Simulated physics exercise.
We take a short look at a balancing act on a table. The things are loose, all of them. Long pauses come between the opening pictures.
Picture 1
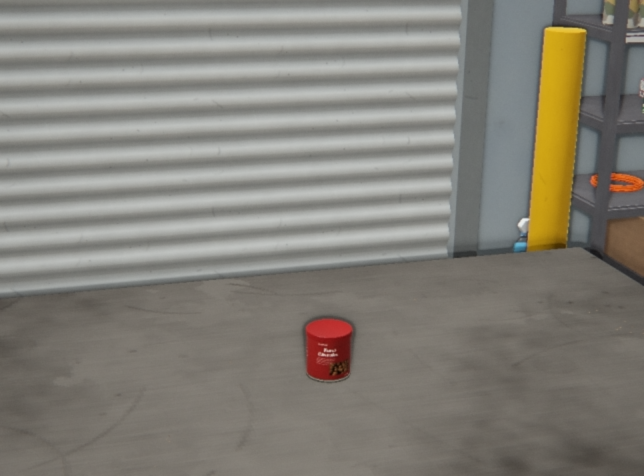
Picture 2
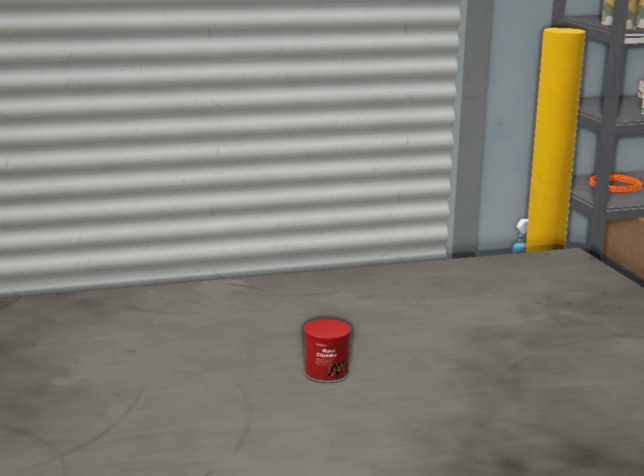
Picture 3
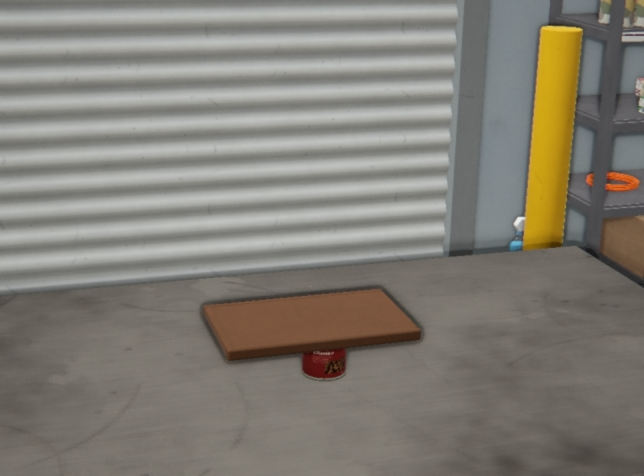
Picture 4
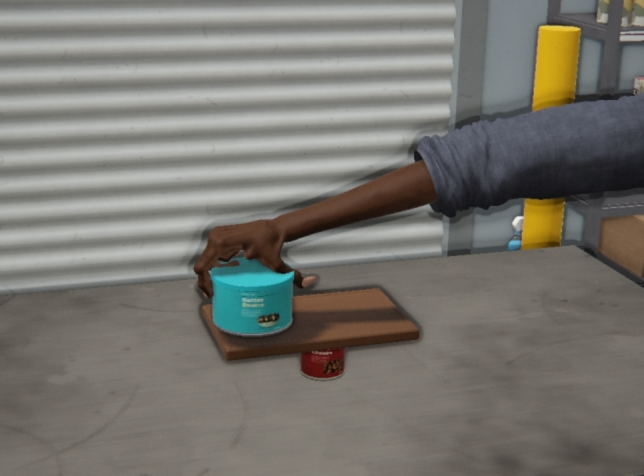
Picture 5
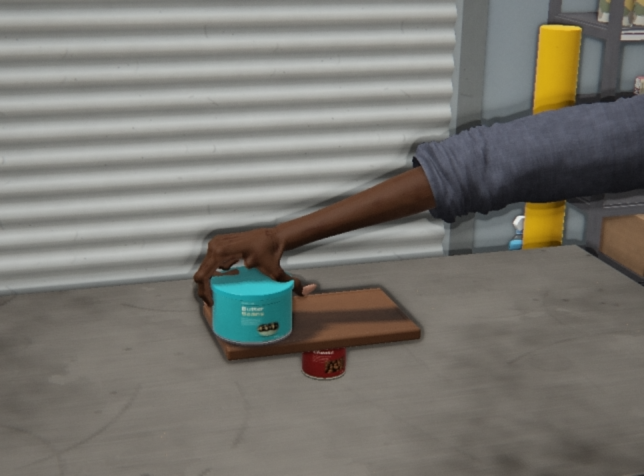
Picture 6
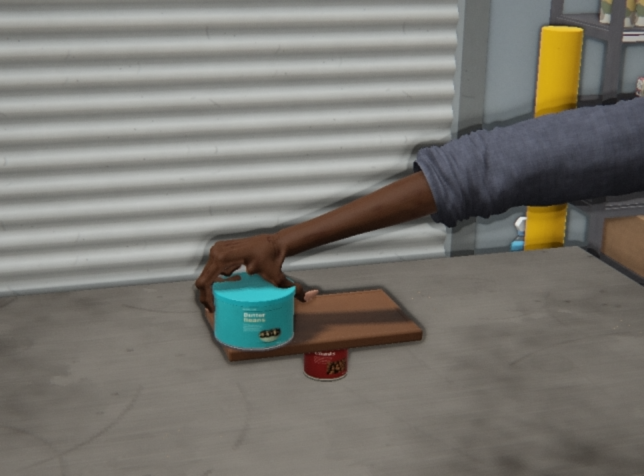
We see a red tin alone on a grey table, then a brown board resting across its top. A hand reaching in from the right lowers a turquoise tub onto the board's left end and keeps hold of it.
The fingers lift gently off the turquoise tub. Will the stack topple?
I'd say it doesn't stand firm, sadly.
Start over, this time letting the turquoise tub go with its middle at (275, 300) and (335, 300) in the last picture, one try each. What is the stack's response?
Try one: The stack collapses; try two: The stack remains standing.
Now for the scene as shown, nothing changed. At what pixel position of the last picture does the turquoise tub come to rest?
Somewhere around (230, 363) in the last picture.
Then, 0.30 s later than the last frame, turquoise tub now fallen; brown lid tilted by 34°.
Then, 0.50 s later than the last frame, brown lid tilted by 33°.
Then, 1.30 s later than the last frame, brown lid tilted by 29°.
When it is over, fallen, turquoise tub; left askew, brown lid; red tin as before. End places, in pixels of the last picture, turquoise tub near (231, 363). The stack comes apart.
